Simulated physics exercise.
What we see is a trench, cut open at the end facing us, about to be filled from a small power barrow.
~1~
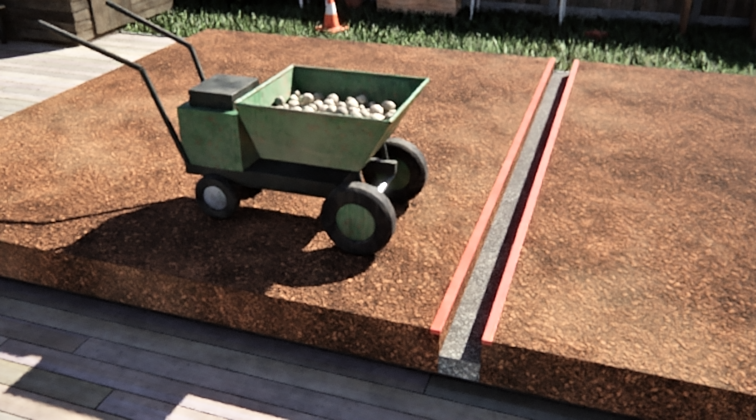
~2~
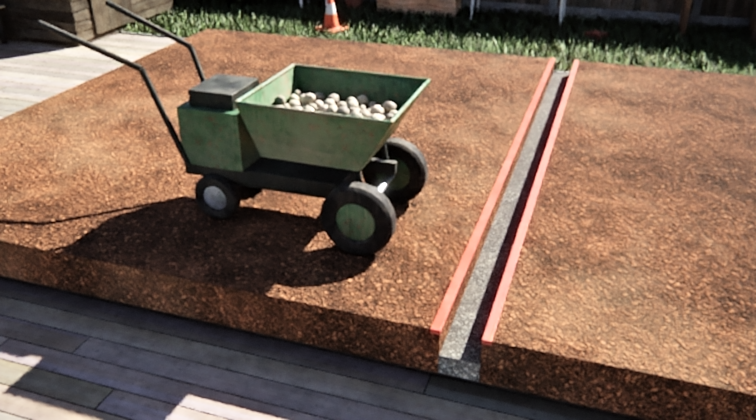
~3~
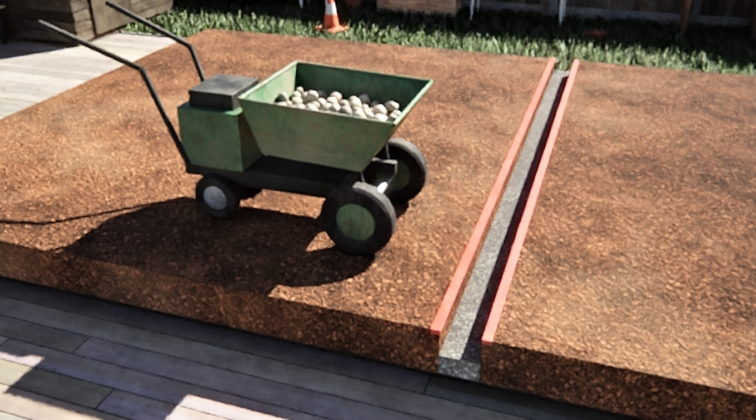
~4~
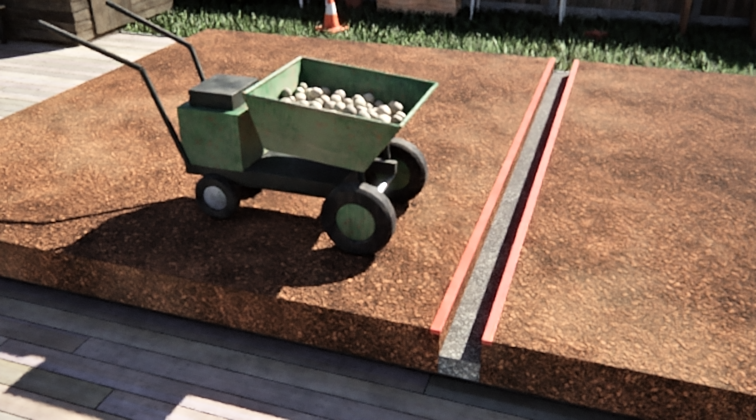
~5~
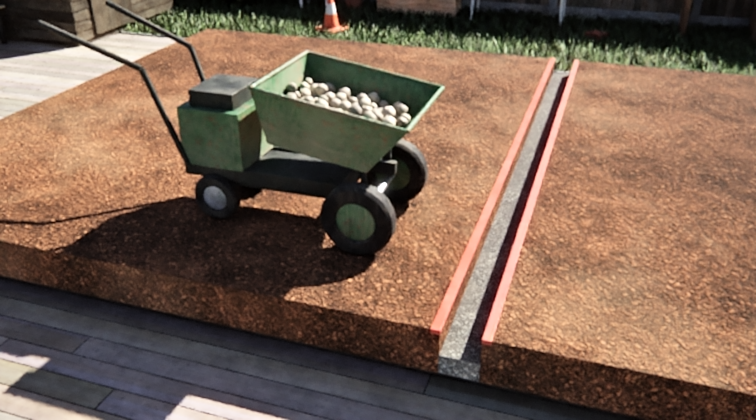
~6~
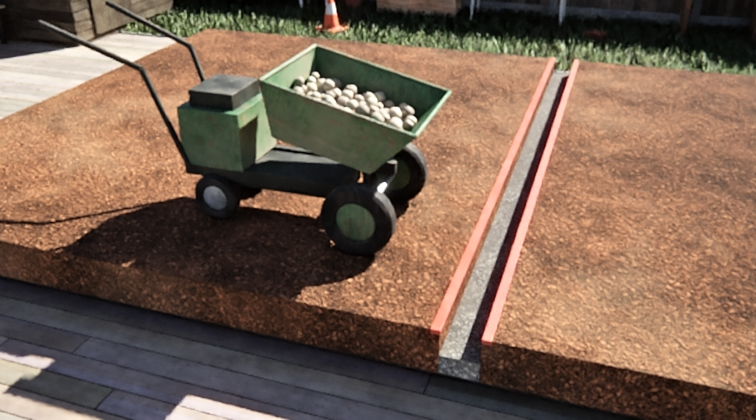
A small green power barrow with black handles and wheels stands on a raised bed of reddish-brown ground, seen from slightly above. Pale rounded stones fill its skip, a narrow trench edged with red strips lies to the right, and an orange-and-white cone stands behind on grass. The skip starts level, then slowly tilts forward to the right, its back rising, while the wheels and camera stay still.
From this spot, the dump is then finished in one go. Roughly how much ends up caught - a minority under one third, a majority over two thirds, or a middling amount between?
Fraction in: One third to two thirds.
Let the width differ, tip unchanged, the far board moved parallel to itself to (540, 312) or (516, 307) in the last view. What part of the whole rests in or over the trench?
100 and 80 percent.
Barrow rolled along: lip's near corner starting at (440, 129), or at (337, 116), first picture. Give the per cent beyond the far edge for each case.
That would be roughly 80 in a hundred and then roughly 0 in a hundred.
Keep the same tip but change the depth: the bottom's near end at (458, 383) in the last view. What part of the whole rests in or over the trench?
It lands somewhere near 70 percent.
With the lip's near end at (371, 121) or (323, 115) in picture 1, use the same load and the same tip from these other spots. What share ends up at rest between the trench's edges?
The shares come out close to 60 and 20 per cent, in that order.
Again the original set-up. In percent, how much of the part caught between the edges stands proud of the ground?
Roughly 30 %.
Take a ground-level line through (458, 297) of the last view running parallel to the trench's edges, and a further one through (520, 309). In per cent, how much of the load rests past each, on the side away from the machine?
Around 90 in a hundred for the first, 20 in a hundred for the second.
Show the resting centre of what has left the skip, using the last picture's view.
Somewhere around (506, 242) in the final view.
Just after the last frame, skip tipped steeply; every one in the skip.
A moment on, skip tipped steeply; almost all in the skip; about a tenth in or heaped over the trench; just a few beyond it; just a few falling.
Further on, skip tipped right over; roughly a quarter in the skip; roughly half in or heaped over the trench; roughly a quarter beyond it.
When it is over, skip tipped right over; about a tenth in the skip; just a few short of the trench; roughly half in or heaped over the trench; roughly a third beyond it.
